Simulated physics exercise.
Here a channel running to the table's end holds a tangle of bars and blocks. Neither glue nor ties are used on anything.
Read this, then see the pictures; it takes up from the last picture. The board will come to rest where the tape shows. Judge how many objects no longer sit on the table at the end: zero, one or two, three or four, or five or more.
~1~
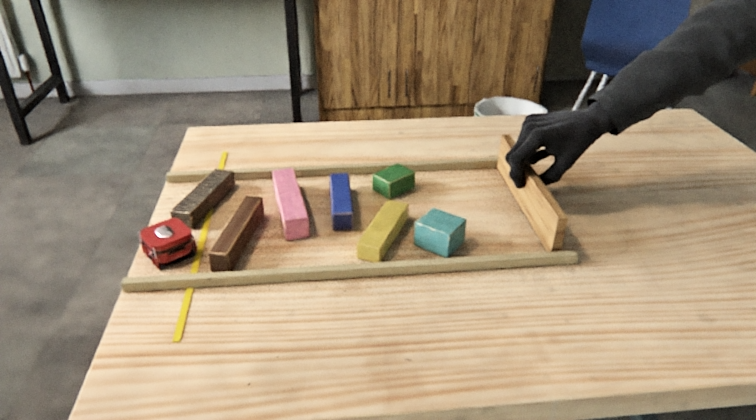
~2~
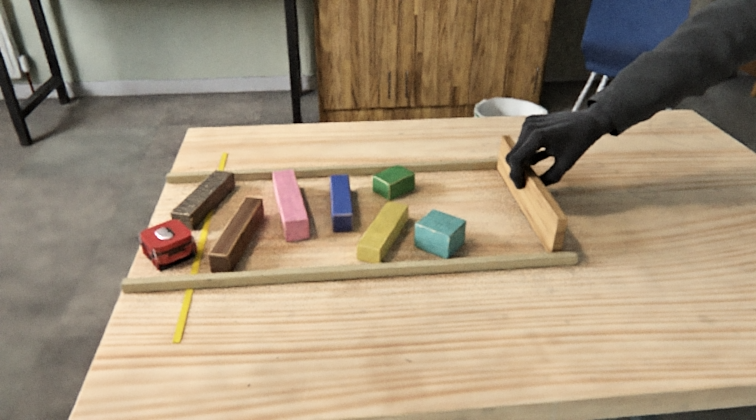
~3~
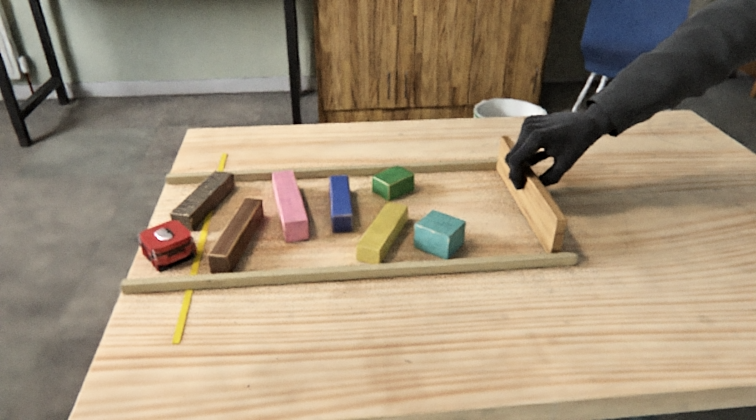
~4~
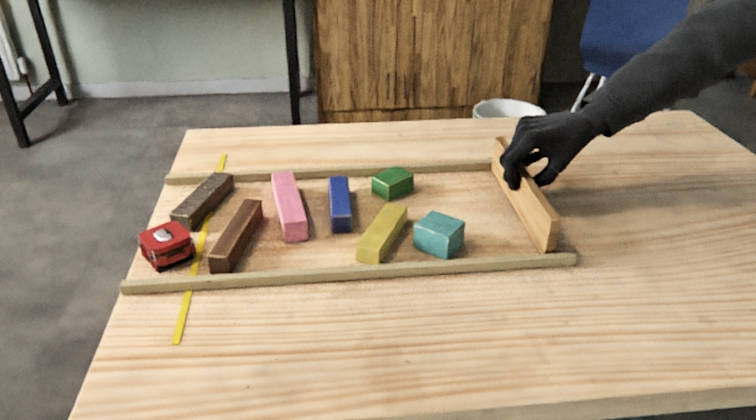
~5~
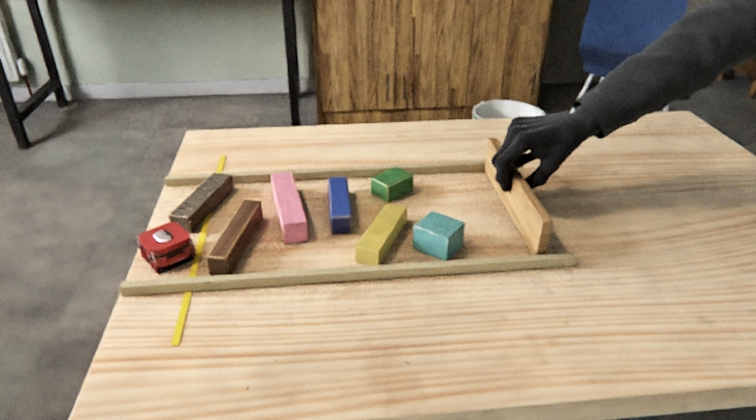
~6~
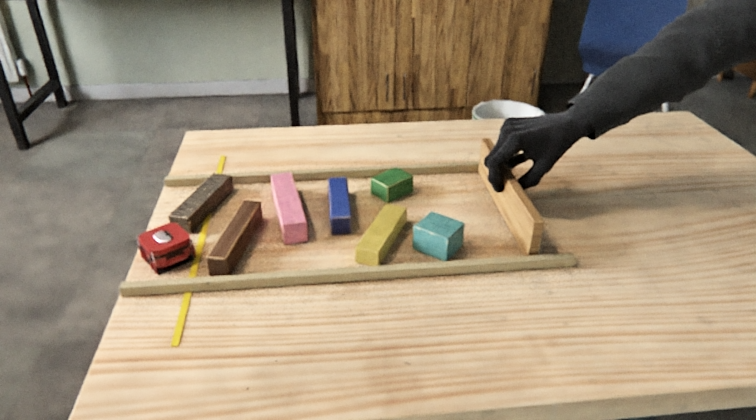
Honestly, a fair few fall - three or four of them.
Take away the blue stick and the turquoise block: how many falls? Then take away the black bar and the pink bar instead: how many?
The number is 2 for the first case and 2 for the second.
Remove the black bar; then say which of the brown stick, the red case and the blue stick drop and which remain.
Brown stick down, red case down, blue stick still up.
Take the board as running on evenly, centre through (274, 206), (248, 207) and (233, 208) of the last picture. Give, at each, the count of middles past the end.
First 0, then 2, then 2.
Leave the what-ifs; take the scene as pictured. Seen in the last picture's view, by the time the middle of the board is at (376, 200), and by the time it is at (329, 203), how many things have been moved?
It comes to 4 for the first spot, 6 for the other.
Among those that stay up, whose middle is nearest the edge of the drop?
It's the blue stick that is foremost.
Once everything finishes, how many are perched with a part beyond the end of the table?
Number: 2.
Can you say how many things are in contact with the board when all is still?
In contact: 3.
A little later, none off yet; red case at rest near (166, 248); black bar at rest near (203, 201); brown stick at rest near (237, 237).
Next, none off yet; red case at rest near (166, 248); black bar at rest near (203, 201); brown stick moving near (231, 237).
Later still, none off yet; red case shifted about its own width near (126, 250); black bar shifted a little near (151, 203); brown stick shifted about its own width near (159, 243).
When it is over, the number that fall off is three or four; down, pink bar, brown stick, black bar and red case.
